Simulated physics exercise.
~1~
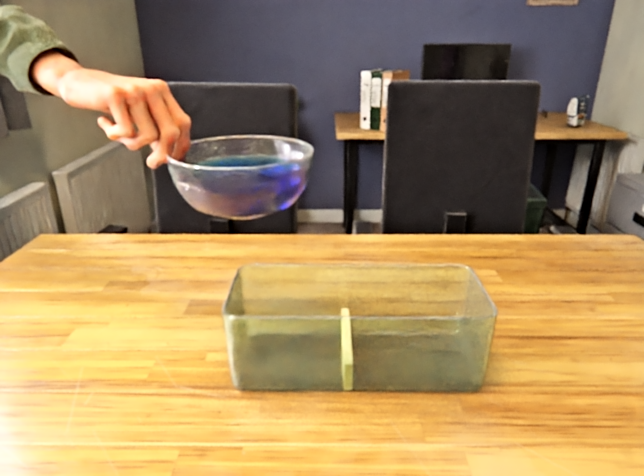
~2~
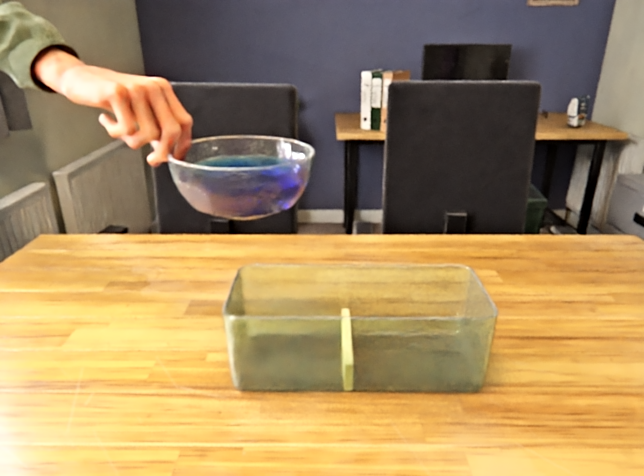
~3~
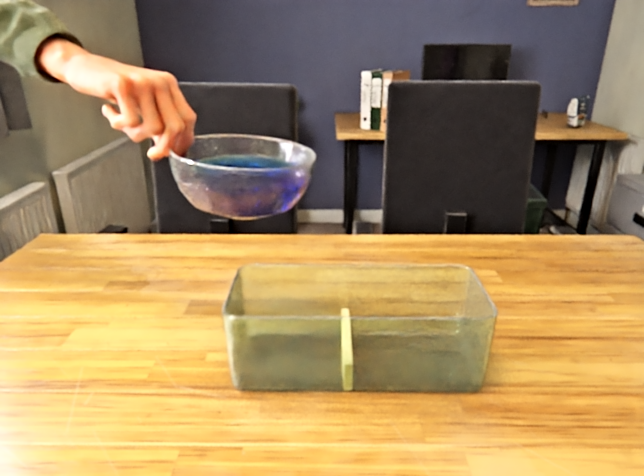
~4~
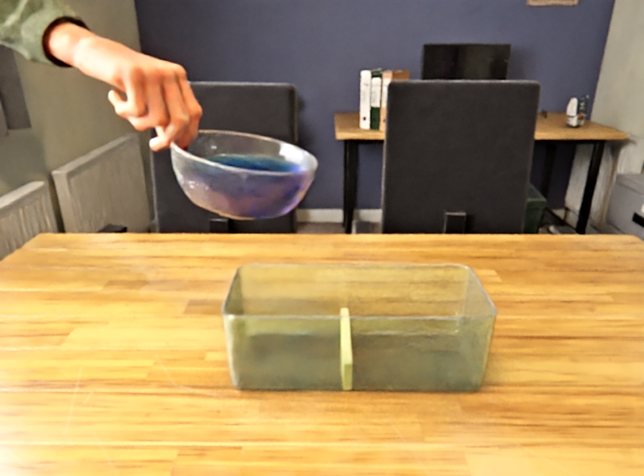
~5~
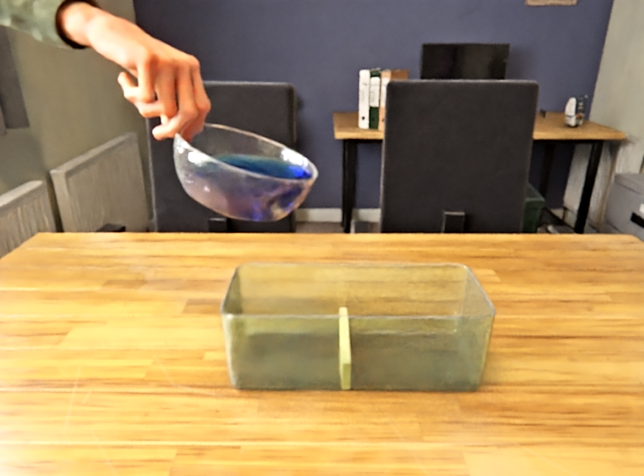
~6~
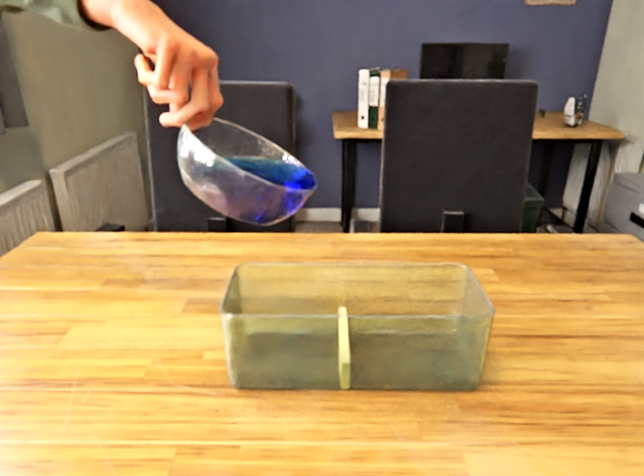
A hand tilts a clear bowl of blue liquid rightward above a long basin.
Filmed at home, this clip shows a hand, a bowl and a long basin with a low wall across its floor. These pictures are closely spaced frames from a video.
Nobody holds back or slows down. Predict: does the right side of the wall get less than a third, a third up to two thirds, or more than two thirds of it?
Most likely the amount right of the wall will lie in the middle range, one third to two thirds.
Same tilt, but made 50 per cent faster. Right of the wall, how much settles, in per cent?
Roughly 50 in a hundred.
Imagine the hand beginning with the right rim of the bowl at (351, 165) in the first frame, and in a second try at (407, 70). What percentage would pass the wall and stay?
The first gives 85 %, the second 75 %.
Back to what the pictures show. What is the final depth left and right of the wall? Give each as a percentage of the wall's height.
Left part: 40 per cent; right part: 40.
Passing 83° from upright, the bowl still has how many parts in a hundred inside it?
About 25 %.
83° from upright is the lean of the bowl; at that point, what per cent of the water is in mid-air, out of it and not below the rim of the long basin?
Near 45 parts in a hundred.
A moment on, the bowl is tipped on its side and 24 per cent is still to pour, 3 is left of the wall and 28 right of it.
Next, the bowl is tipped on its side and 3 per cent is still to pour, 35 is left of the wall and 56 right of it.
Then the bowl is tipped on its side and 0 per cent is still to pour, 43 is left of the wall and 56 right of it.
Later the bowl is tipped on its side and 0 per cent is still to pour, 43 is left of the wall and 56 right of it.
At rest 43 per cent lies left of the wall, 56 right of it and 1 outside.
